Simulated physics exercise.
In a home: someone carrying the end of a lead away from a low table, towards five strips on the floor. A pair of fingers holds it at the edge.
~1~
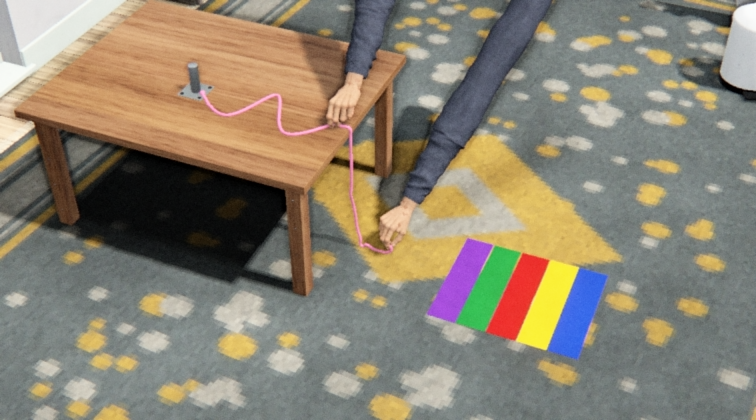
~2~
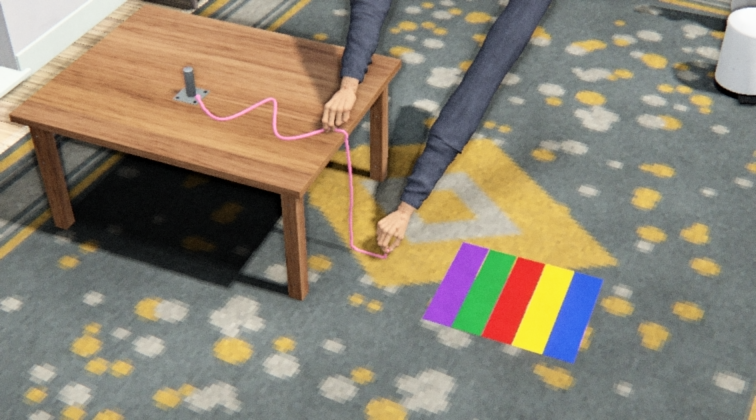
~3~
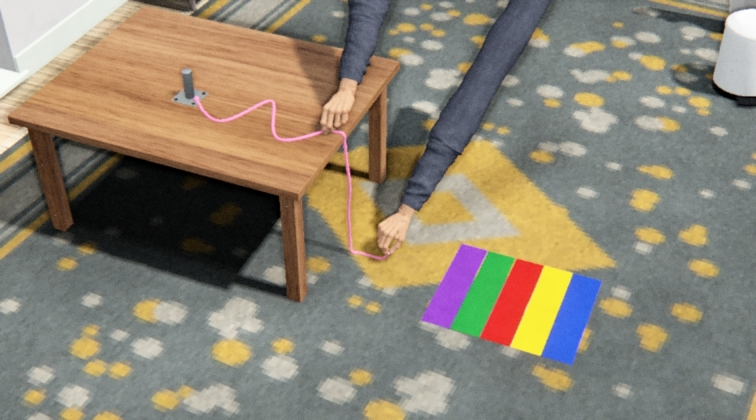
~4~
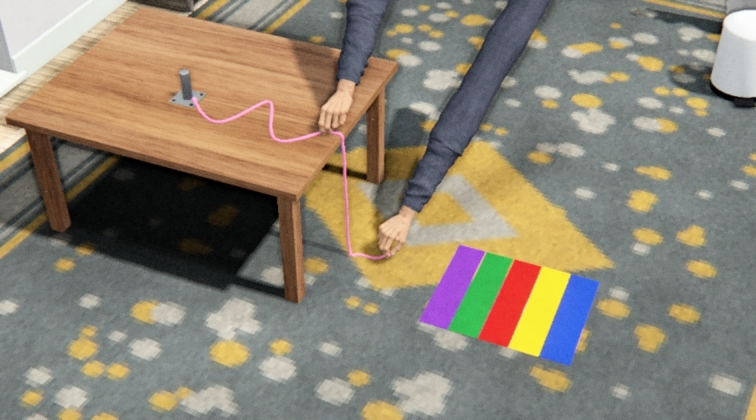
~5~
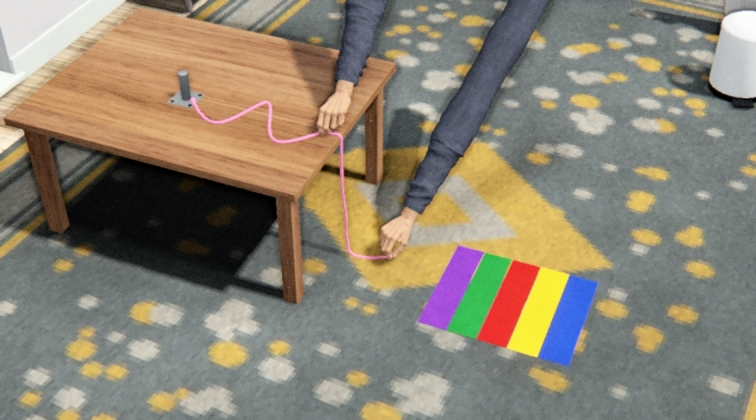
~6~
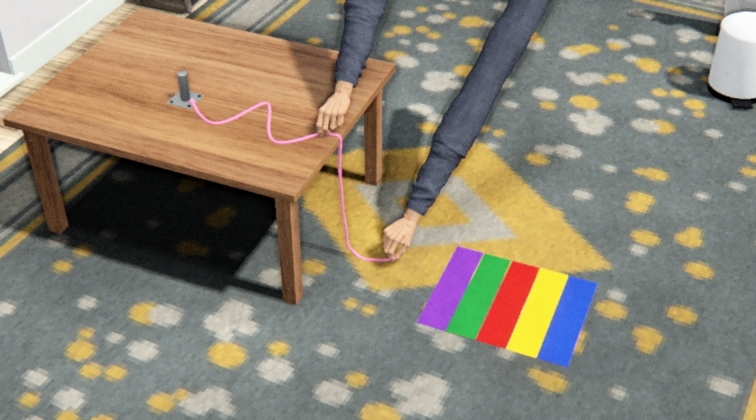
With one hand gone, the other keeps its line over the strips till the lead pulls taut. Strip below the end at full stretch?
Blue.
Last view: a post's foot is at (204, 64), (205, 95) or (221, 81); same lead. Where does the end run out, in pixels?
Respectively (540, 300), (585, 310) and (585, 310).
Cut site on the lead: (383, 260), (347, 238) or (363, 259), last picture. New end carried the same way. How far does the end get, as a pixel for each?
Try by try: (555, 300), (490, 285) and (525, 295).
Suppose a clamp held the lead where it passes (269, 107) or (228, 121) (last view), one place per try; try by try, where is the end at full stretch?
In order, the pixels are (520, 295) and (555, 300).
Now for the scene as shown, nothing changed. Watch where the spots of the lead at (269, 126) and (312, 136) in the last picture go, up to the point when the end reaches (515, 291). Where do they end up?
At (330, 134), then (355, 186).
A little later, end near (515, 291); over red.
Next, end near (550, 301); over yellow.
When it is tight, end near (571, 307); over blue. It halts on the blue strip.
